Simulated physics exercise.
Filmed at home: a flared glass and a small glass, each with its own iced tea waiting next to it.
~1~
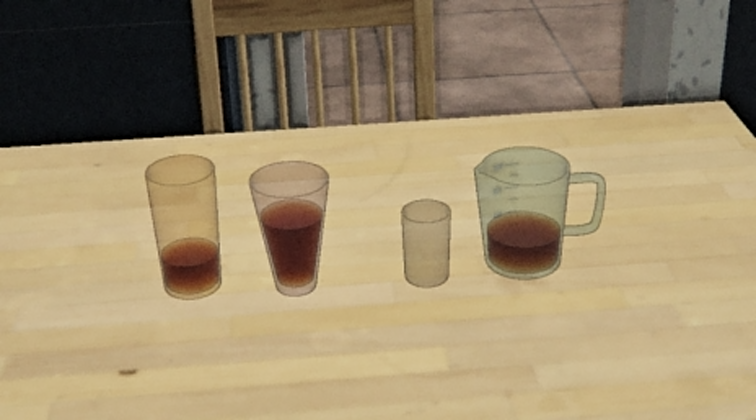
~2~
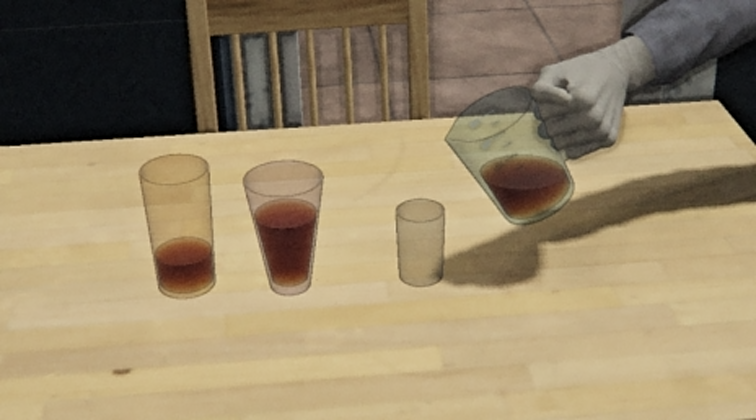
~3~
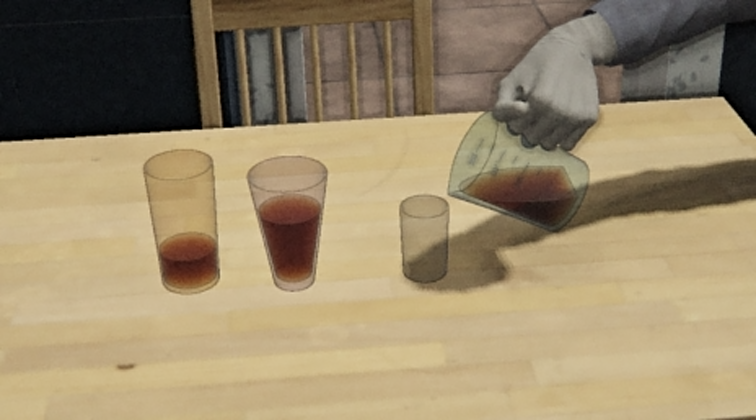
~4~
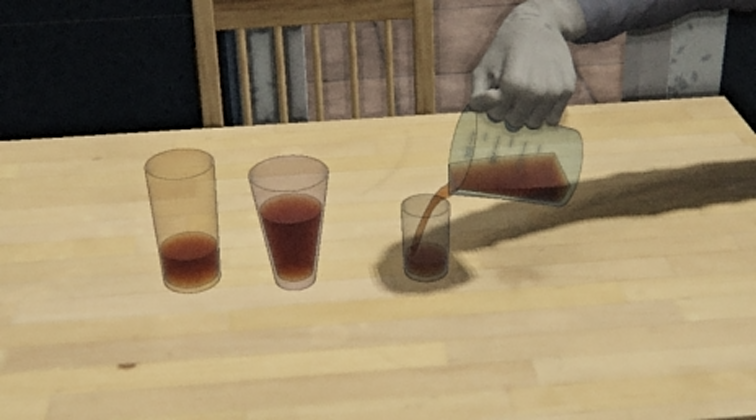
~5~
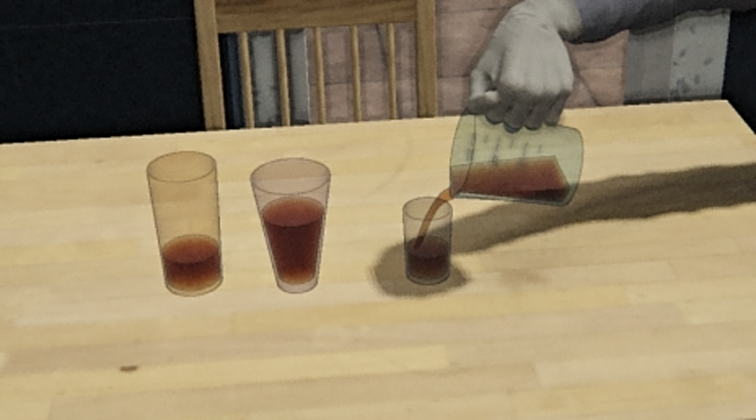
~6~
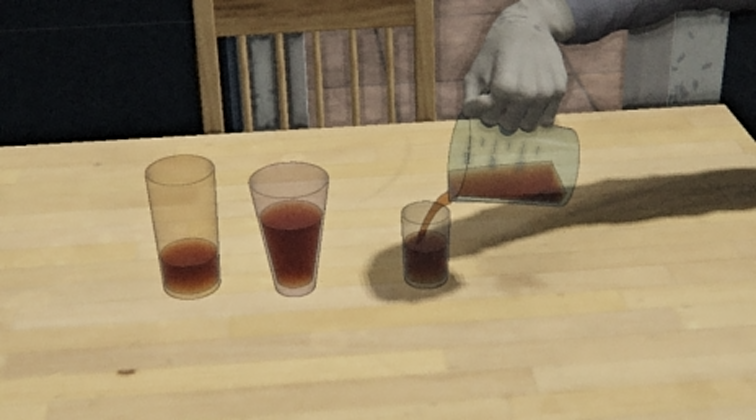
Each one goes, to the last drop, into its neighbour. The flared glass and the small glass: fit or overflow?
Flared glass: Fit; small glass: Overflow.
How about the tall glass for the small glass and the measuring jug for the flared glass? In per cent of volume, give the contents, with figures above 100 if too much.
Working it through, I get 80 % for the first and 100 % for the second.
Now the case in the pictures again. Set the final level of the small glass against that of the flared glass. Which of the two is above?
It ends up higher in the flared glass on the left.
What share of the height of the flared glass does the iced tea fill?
85 out of a hundred, or close to it.
Shortly, the small glass is nearly full.
Then, the small glass is full to the brim, some went over its rim.
At the finish, the flared glass is nearly full; the small glass is full to the brim, some went over its rim.
